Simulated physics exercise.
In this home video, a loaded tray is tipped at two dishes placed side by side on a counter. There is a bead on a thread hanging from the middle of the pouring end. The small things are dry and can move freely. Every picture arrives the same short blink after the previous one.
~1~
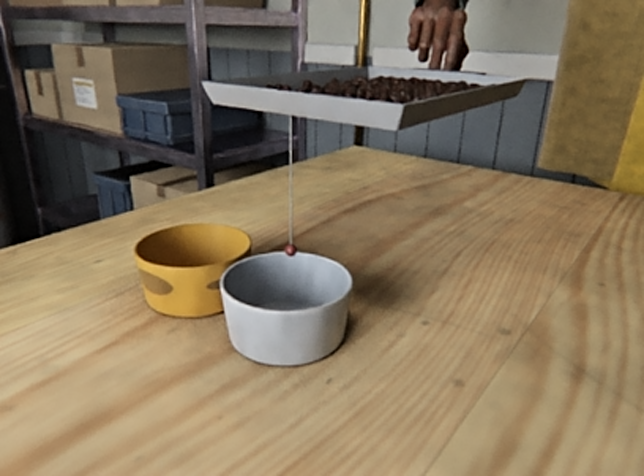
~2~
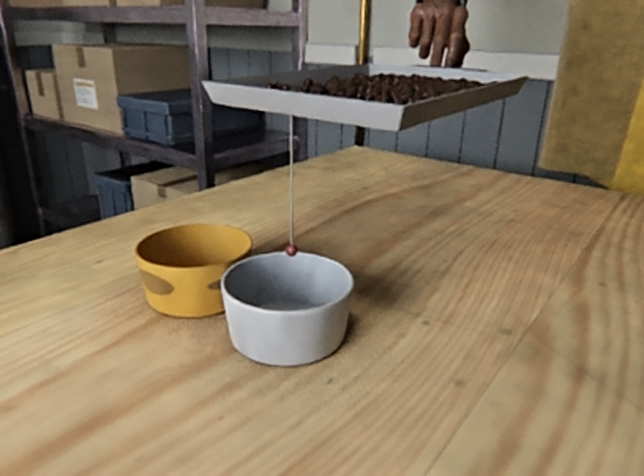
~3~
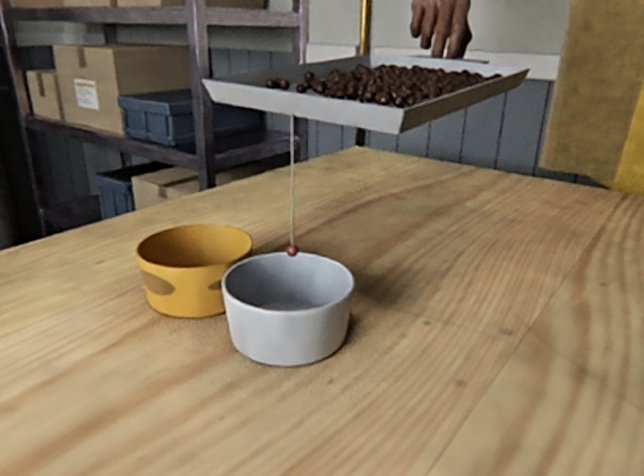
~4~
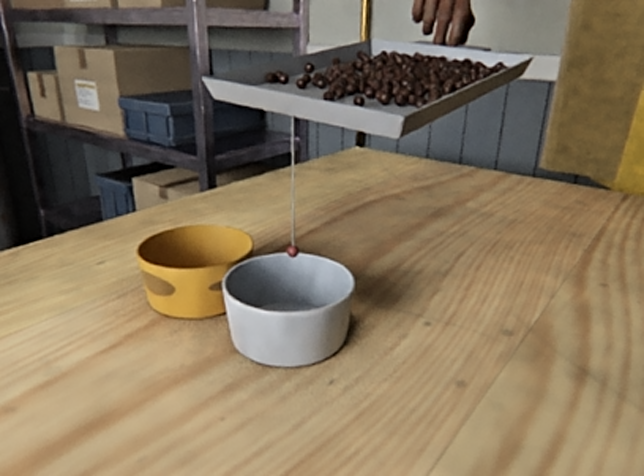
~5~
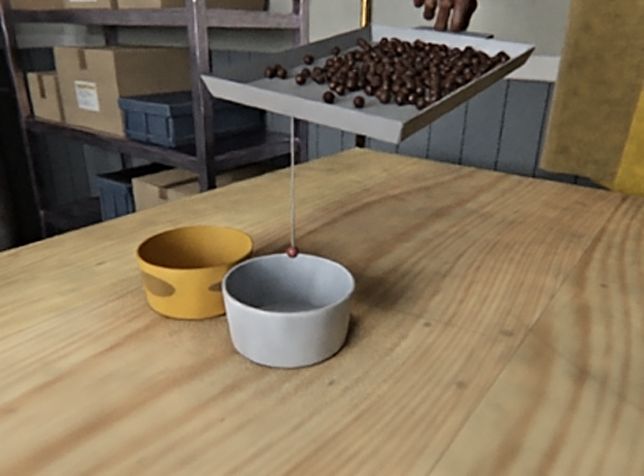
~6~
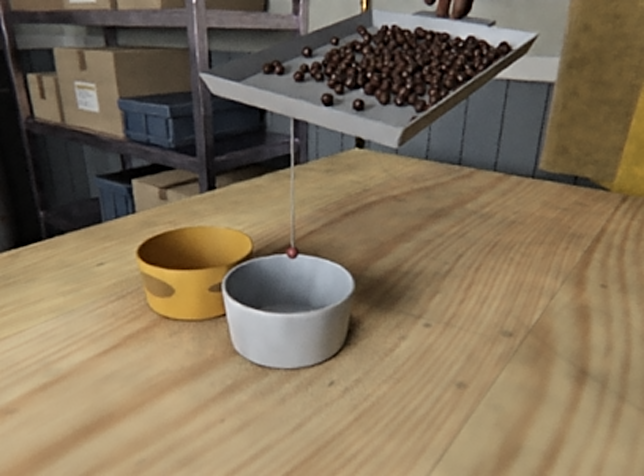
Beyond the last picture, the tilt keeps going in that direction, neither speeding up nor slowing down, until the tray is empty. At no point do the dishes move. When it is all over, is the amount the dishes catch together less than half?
Most of it finds no dish.
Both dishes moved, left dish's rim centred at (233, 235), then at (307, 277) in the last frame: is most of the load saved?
At place one a lesser share; at place two the greater share.
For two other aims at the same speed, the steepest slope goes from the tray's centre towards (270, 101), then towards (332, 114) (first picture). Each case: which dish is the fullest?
Place one gives the leftmost dish, place two gives the rightmost dish.
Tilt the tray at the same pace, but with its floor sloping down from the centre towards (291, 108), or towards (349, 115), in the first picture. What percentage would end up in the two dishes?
Lab note: Try 1 = 70 %, try 2 = 20 %.
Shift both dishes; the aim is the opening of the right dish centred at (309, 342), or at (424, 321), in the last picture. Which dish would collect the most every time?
The right of the pair the first time, the right of the pair the second.
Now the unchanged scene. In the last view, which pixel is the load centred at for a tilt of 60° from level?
(375, 162).
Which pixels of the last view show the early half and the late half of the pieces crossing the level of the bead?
Close to (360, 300), then close to (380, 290).
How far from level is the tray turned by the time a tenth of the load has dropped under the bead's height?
The tilt then is about 50°.
Soon, tray tipped steeply; about half on the tray; a small part in the right dish; about a quarter outside both; about a quarter in the air.
A while on, tray tipped right over; a small part in the right dish; most outside both; a stray few in the air.
Towards the end, tray tipped past a quarter turn; a small part in the right dish; most outside both.
Finally, tray tipped past a quarter turn; a small part in the right dish; none in the left dish; most outside both.
